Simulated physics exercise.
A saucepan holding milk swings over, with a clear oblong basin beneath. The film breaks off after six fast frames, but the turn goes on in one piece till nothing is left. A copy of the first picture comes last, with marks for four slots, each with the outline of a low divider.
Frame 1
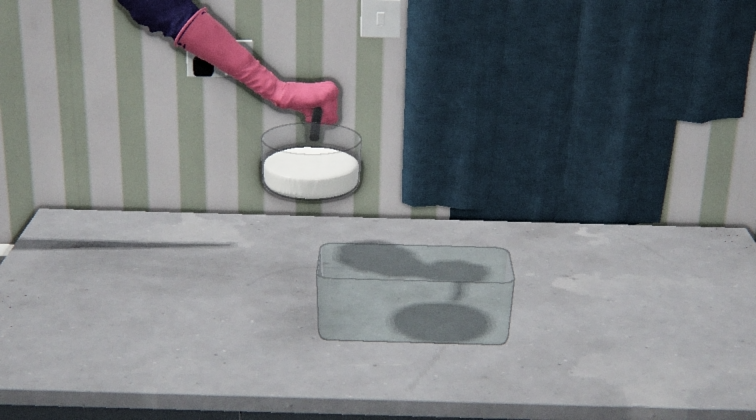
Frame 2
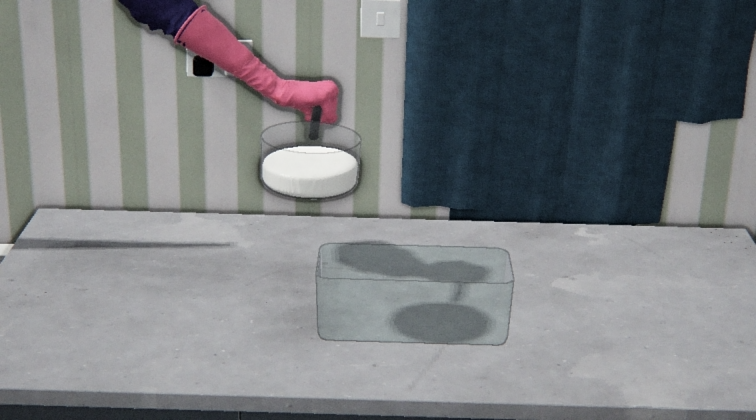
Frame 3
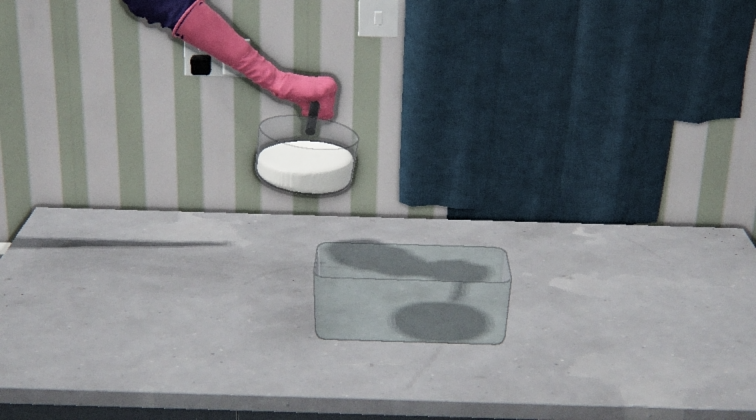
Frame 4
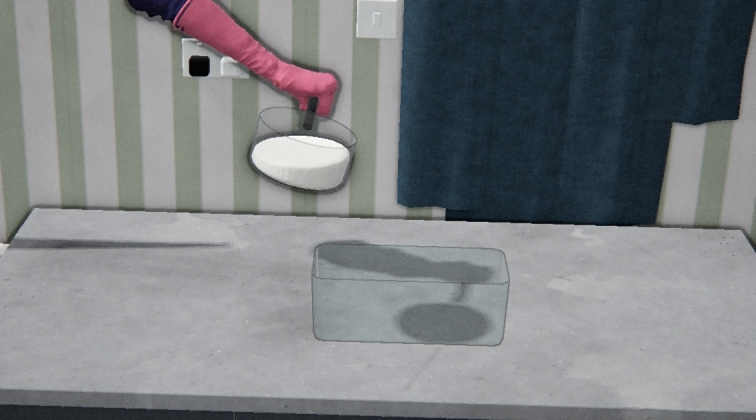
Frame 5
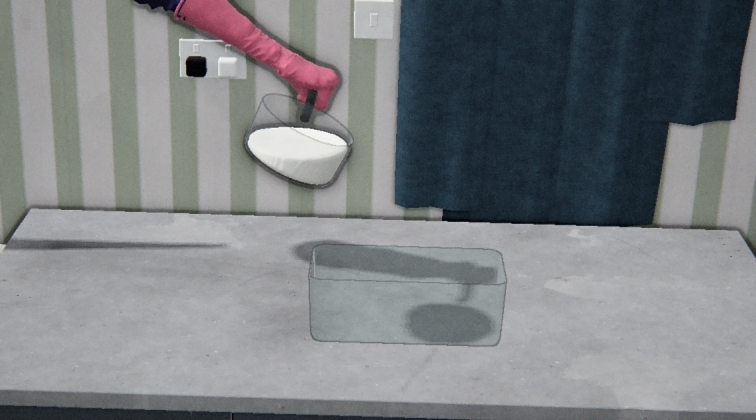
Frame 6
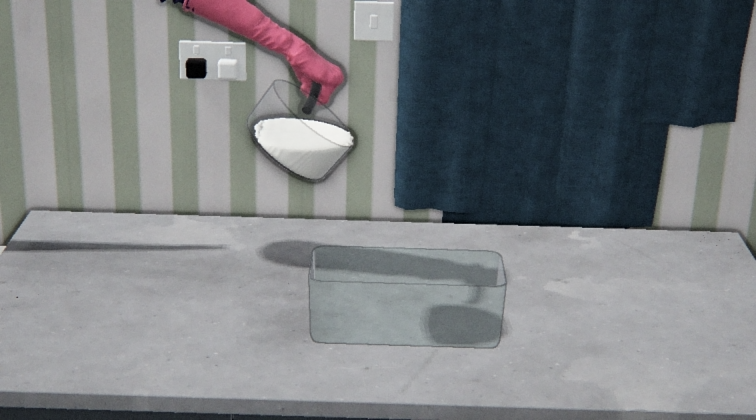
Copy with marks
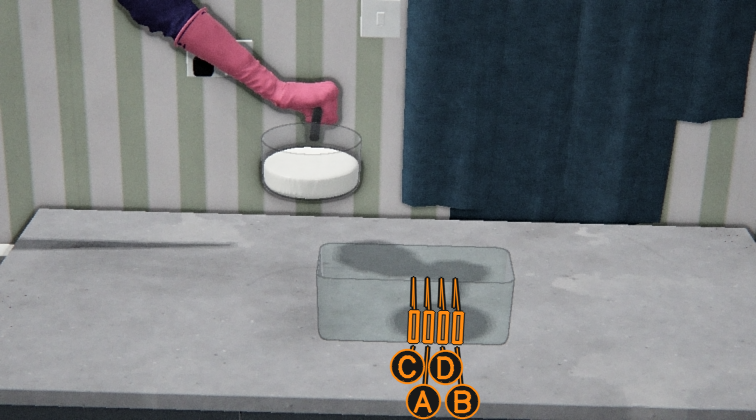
A pink-gloved hand holds a clear pan of white milk above a basin, then tilts it.
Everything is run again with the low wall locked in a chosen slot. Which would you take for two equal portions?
Place A.
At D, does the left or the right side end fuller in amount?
More ends on the left.
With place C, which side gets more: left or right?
The right side.
On the marked copy, A at (427, 347); B at (457, 347); C at (413, 346); D at (442, 347).
With A, about 41 % ends left of the wall and 57 % right of it; 3 % is lost outside.
With B, about 95 % ends left of the wall and 3 % right of it.
With C, about 9 % ends left of the wall and 89 % right of it.
With D, about 86 % ends left of the wall and 11 % right of it; 3 % is lost outside.
